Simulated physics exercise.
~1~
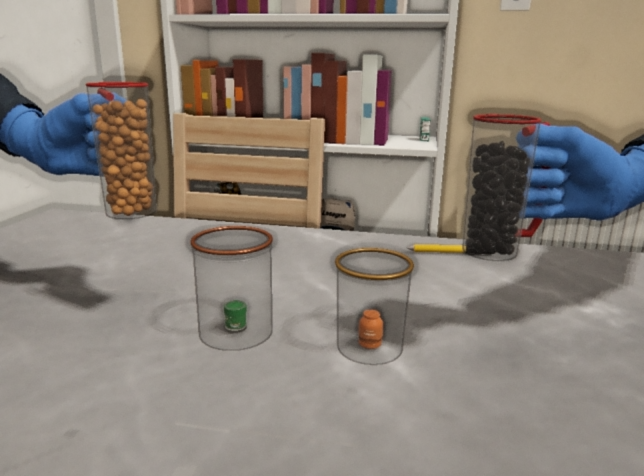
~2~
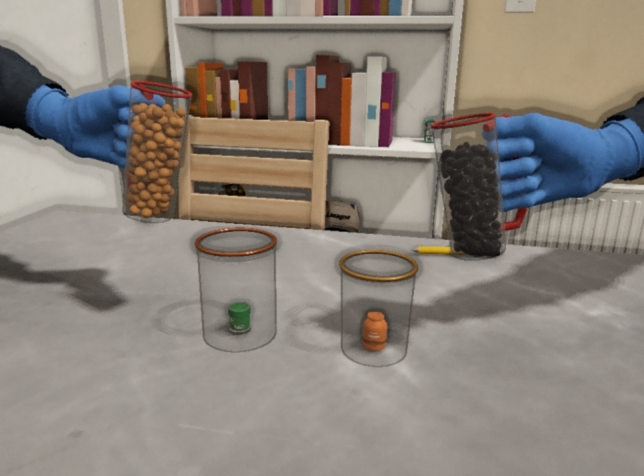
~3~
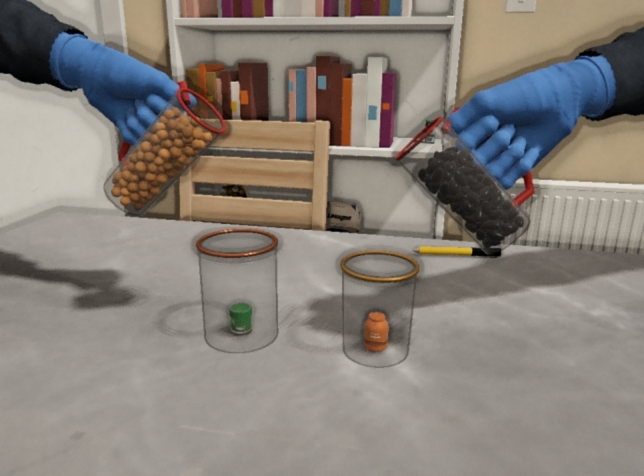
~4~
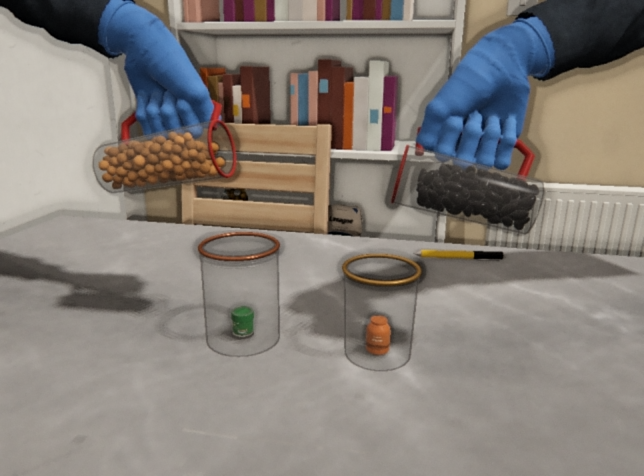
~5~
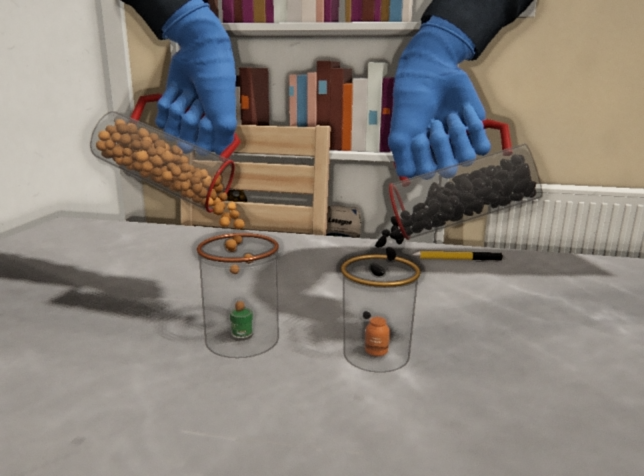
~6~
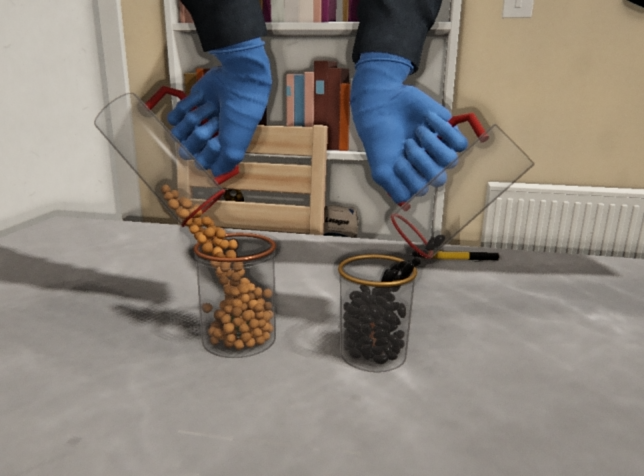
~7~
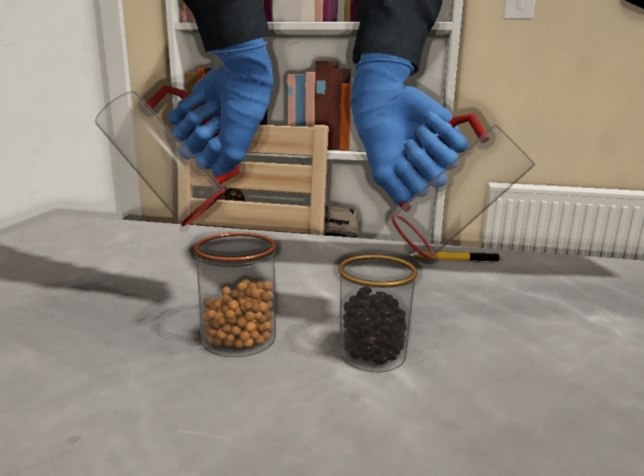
On a grey table, gloved hands pour orange and black pieces into containers, burying small objects.
